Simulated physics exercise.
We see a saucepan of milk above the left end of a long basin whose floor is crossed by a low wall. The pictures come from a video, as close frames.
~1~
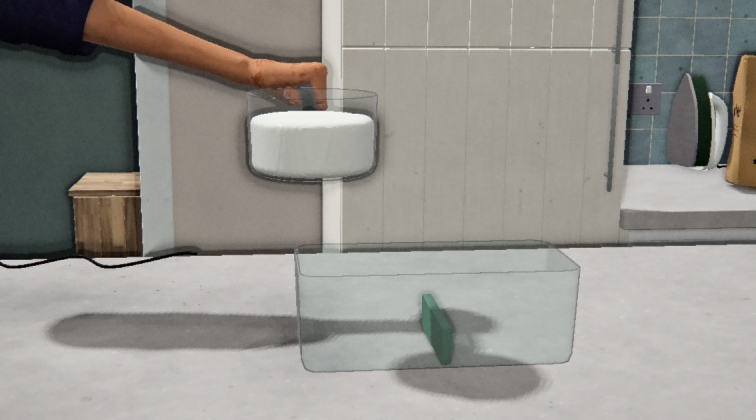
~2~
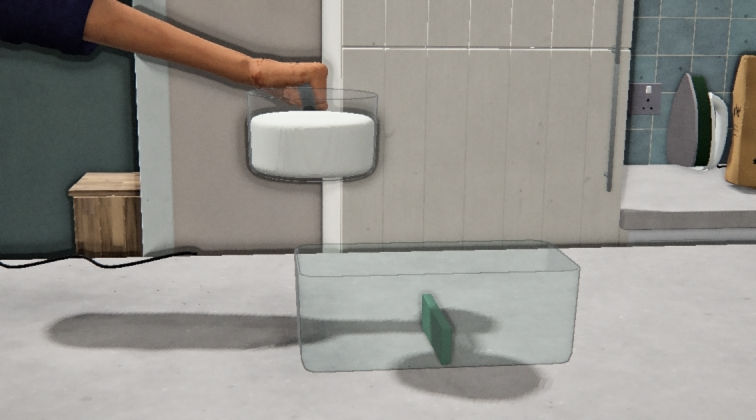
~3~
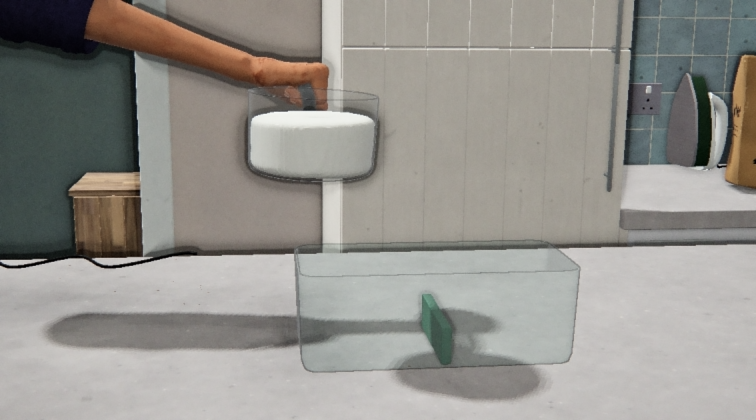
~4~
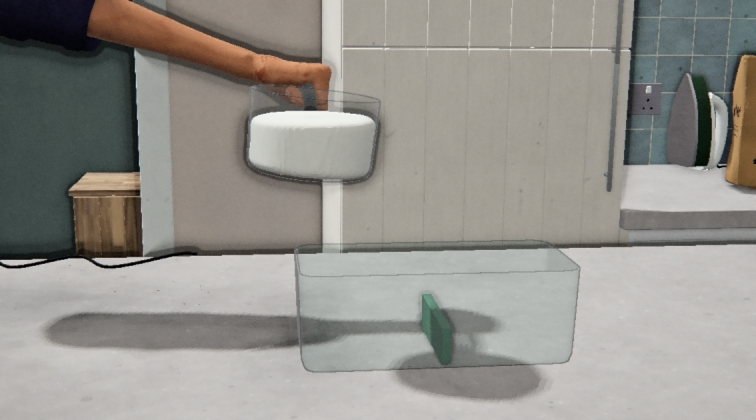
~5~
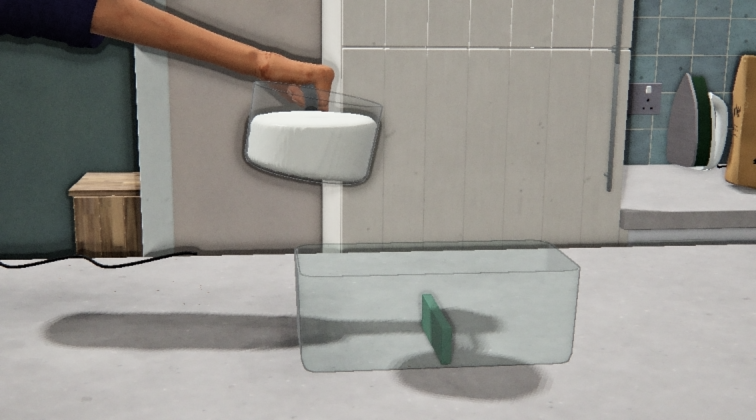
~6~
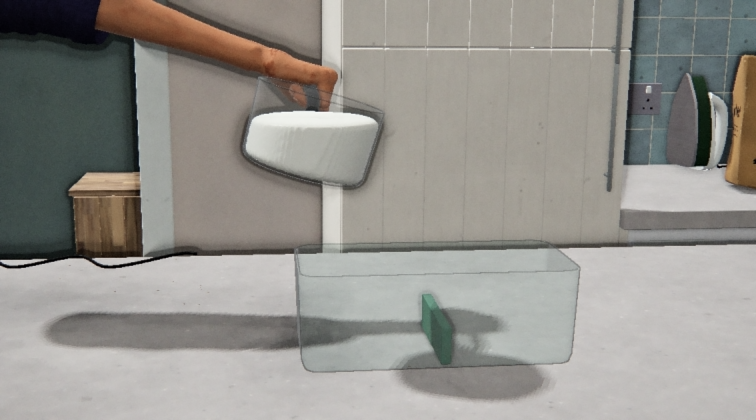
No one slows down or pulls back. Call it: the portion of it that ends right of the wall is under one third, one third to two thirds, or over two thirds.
One third to two thirds.
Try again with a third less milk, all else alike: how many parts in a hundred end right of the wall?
Estimate: Around 15 per cent.
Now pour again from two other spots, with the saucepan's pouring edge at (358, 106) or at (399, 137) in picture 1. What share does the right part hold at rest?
First place gives some 15 %, second place some 60 %.
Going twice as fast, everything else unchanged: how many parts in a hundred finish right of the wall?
Close to 25 in a hundred.
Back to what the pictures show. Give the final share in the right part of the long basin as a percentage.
45 %.
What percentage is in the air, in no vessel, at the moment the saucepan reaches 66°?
Somewhere around 25 per cent of it.
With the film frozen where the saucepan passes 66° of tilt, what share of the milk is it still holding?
65 %.
A moment on, the saucepan is tipped part way and 66 per cent is still to pour, 4 is left of the wall and 4 right of it.
Next, the saucepan is tipped on its side and 14 per cent is still to pour, 30 is left of the wall and 44 right of it.
Then the saucepan is tipped right over and 0 per cent is still to pour, 54 is left of the wall and 45 right of it.
Later the saucepan is tipped right over and 0 per cent is still to pour, 55 is left of the wall and 45 right of it.
Finally, 55 per cent lies left of the wall, 45 right of it and 1 outside.
